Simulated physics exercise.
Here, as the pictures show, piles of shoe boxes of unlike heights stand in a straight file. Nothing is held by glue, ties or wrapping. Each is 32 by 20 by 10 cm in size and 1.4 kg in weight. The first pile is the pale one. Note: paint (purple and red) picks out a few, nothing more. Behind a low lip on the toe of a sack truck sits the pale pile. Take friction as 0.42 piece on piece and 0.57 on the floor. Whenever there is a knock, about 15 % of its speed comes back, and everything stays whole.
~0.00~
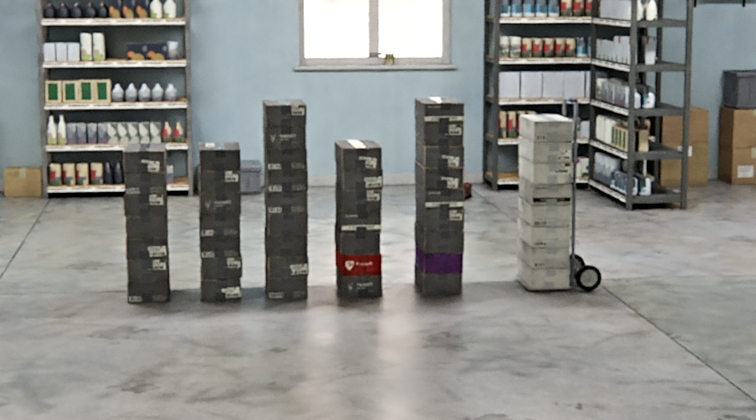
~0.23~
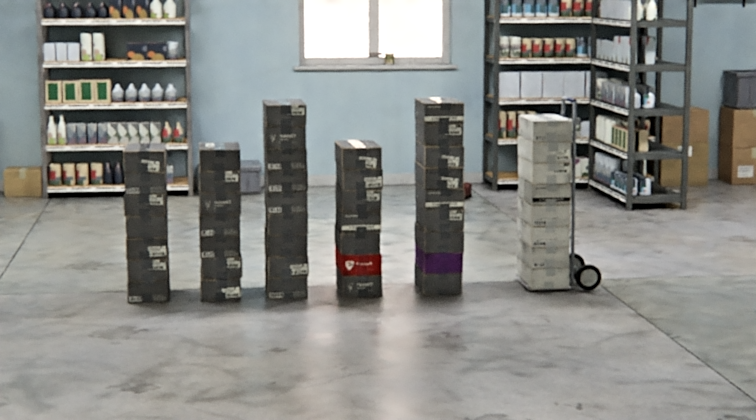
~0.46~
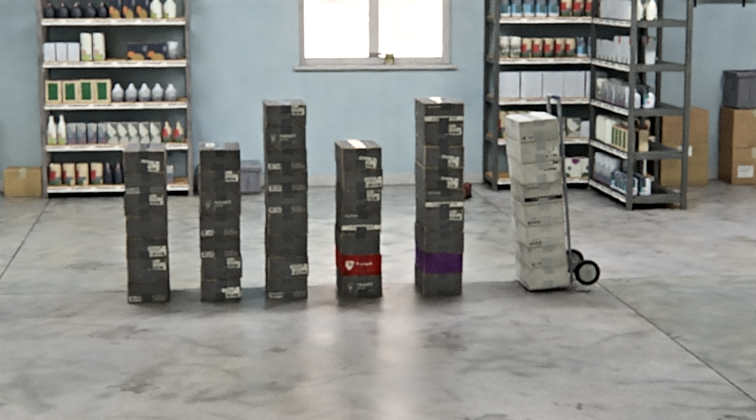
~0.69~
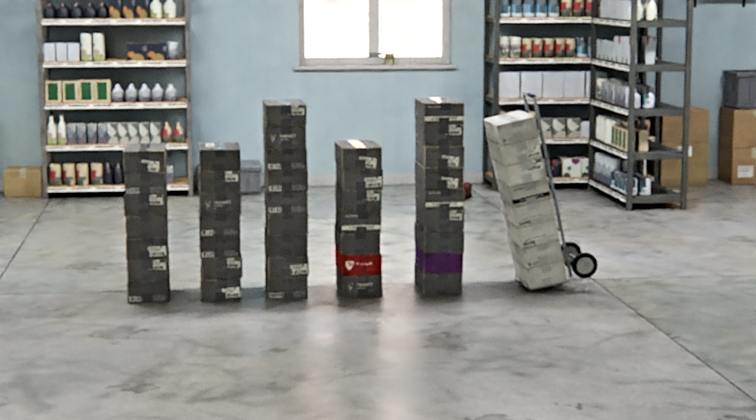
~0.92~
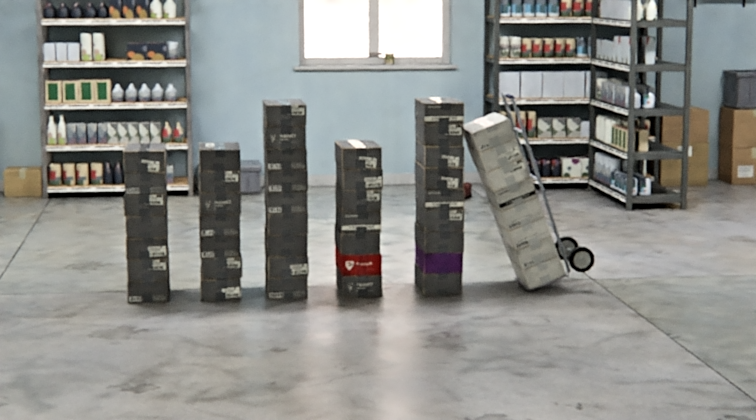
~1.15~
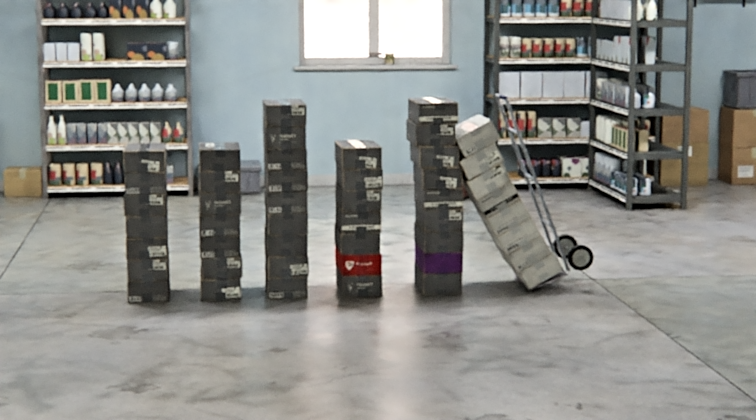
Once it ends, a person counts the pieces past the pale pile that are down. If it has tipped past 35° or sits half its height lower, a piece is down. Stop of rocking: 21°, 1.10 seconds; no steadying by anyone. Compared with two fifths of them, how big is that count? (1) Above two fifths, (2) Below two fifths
1.
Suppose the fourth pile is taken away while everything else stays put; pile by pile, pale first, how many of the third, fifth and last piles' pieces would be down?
Down count - third 7, fifth 5, last 6.
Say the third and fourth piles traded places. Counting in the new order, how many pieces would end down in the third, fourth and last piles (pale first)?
After the swap, the third pile would have 6 down, the fourth 6 and the last 7.
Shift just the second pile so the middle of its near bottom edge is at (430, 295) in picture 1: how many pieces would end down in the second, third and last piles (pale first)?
The second pile ends with 8 down, the third with 7, the last with 7.
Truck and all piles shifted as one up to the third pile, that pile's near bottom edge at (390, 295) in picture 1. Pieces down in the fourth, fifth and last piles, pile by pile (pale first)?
Pile by pile, you'd see fourth at 8, fifth at 7 and last at 7 down.
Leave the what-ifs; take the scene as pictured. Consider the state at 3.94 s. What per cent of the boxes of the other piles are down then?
95 percent by then.
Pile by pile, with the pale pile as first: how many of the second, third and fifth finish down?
Counting pieces, the second pile has 8, the third 6 and the fifth 7.
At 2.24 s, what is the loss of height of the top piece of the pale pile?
About 15 cm.
After 2.24 s, 8 of the pale pile down; none of the 39 other boxes down, 16 disturbed; purple box leaning 21°; red box leaning 5°.
After 3.14 s, 7 of the pale pile down; 12 of the 39 other boxes down; purple box leaning 40°, 51 mm lower; red box leaning 30°.
After 3.94 s, 7 of the pale pile down; 37 of the 39 other boxes down; purple box leaning 39°, 52 mm lower; red box leaning 35°.
At rest (4.8 s), 7 of the pale pile down; 37 of the 39 other boxes down; purple box leaning 39°, 52 mm lower; red box leaning 35°. That is 95 per cent. As the last picture would show them, middles, purple box near (402, 269), red box near (323, 264).
